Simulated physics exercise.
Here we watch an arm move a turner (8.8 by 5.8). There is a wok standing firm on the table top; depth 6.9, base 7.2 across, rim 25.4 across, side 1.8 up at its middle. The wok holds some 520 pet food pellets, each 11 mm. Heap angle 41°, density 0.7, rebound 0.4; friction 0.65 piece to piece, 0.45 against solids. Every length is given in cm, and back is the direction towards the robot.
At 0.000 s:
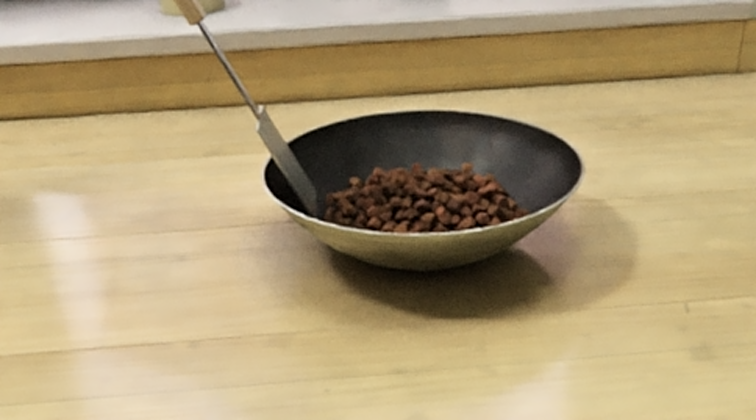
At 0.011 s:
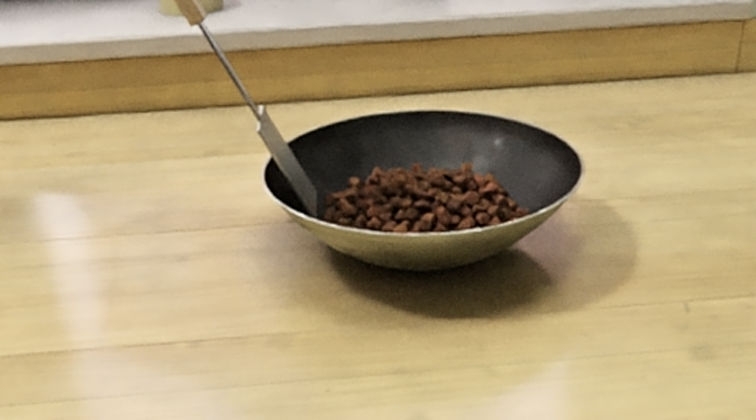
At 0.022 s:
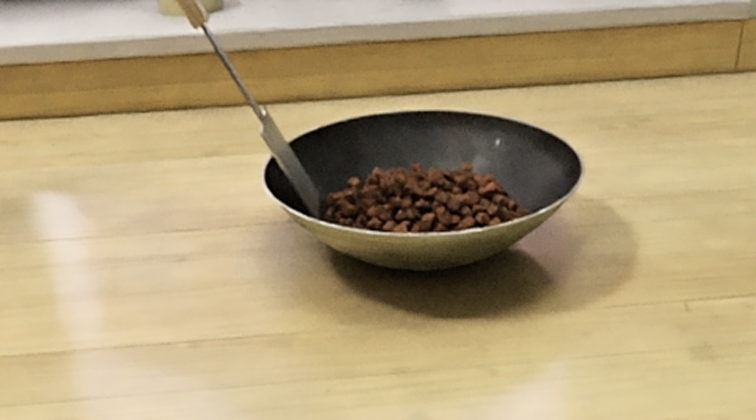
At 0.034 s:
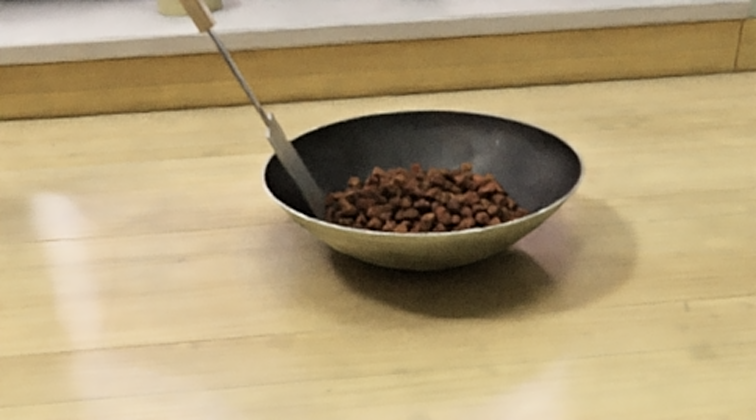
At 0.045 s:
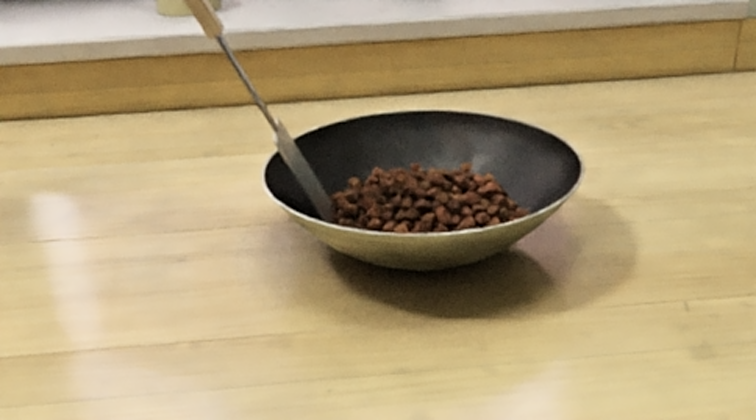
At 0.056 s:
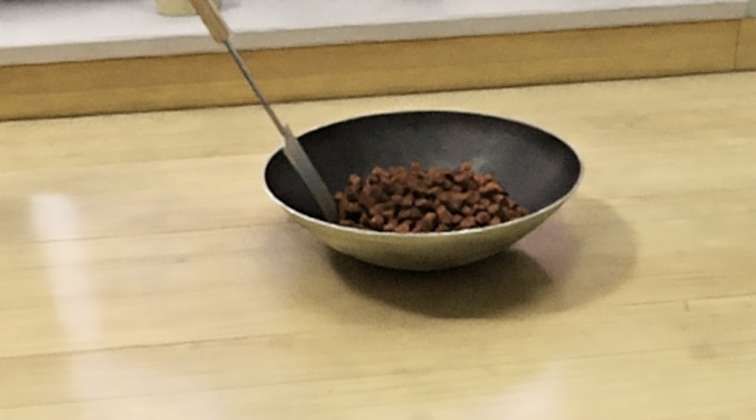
A turner with a wooden handle, its blade dipped inside the left side of a dark wok on a pale wooden table top, slides slowly a short way to the right. Its blade edges down to the near left side of the heap of brown pellets, which barely changes while the wok stays still.
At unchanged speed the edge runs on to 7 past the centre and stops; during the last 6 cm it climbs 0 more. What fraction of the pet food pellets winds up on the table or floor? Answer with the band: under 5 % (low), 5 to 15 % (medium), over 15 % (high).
Medium, 5 to 15 %.
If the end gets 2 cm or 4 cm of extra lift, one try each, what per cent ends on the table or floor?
Try one gives about 15 in a hundred, try two about 10 in a hundred.
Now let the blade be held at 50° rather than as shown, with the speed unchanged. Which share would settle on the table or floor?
Estimate for that slope: Some 10 per cent.
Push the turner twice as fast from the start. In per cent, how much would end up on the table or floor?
Some 30 in a hundred.
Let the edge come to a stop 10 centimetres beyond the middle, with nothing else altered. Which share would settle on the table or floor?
Roughly 30 %.
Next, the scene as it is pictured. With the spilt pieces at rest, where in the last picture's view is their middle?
(625, 227) or thereabouts.
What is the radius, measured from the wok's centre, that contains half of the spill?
Close to 18 cm from the centre.
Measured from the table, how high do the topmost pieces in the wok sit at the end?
About 8.5 centimetres.
After 0.16 s, sloping 65°, highest piece 6 above the table; 525 in the wok.
After 0.27 s, sloping 65°, highest piece 8 above the table; 525 in the wok.
After 0.52 s, sloping 65°, highest piece 8 above the table; 486 in the wok, 38 on the table or floor, 1 on the blade or in flight.
After 1.57 s, sloping 65°, highest piece 8 above the table; 484 in the wok, 41 on the table or floor.
In the end, 484 in the wok, 41 on the table or floor. That is 8 % on the table or floor.
